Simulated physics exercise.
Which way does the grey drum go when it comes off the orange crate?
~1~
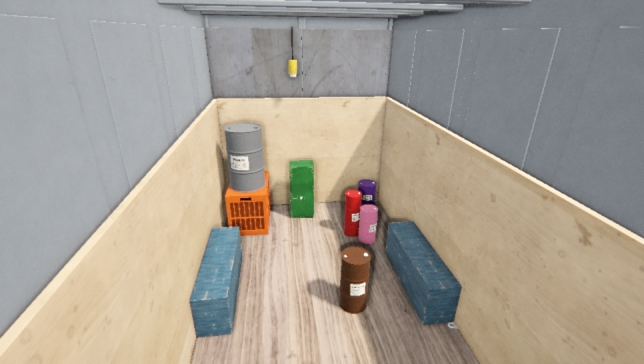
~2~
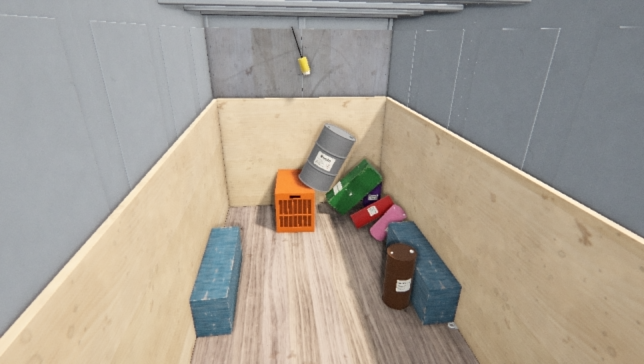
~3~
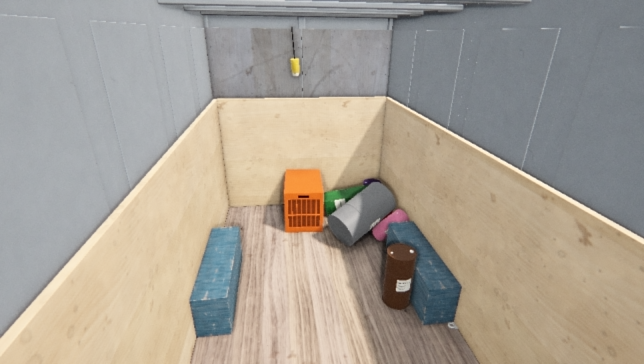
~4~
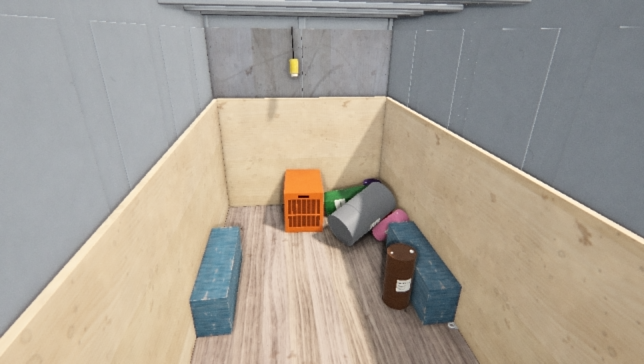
The grey drum moves to the right, tipping off the crate and ending up on its side.
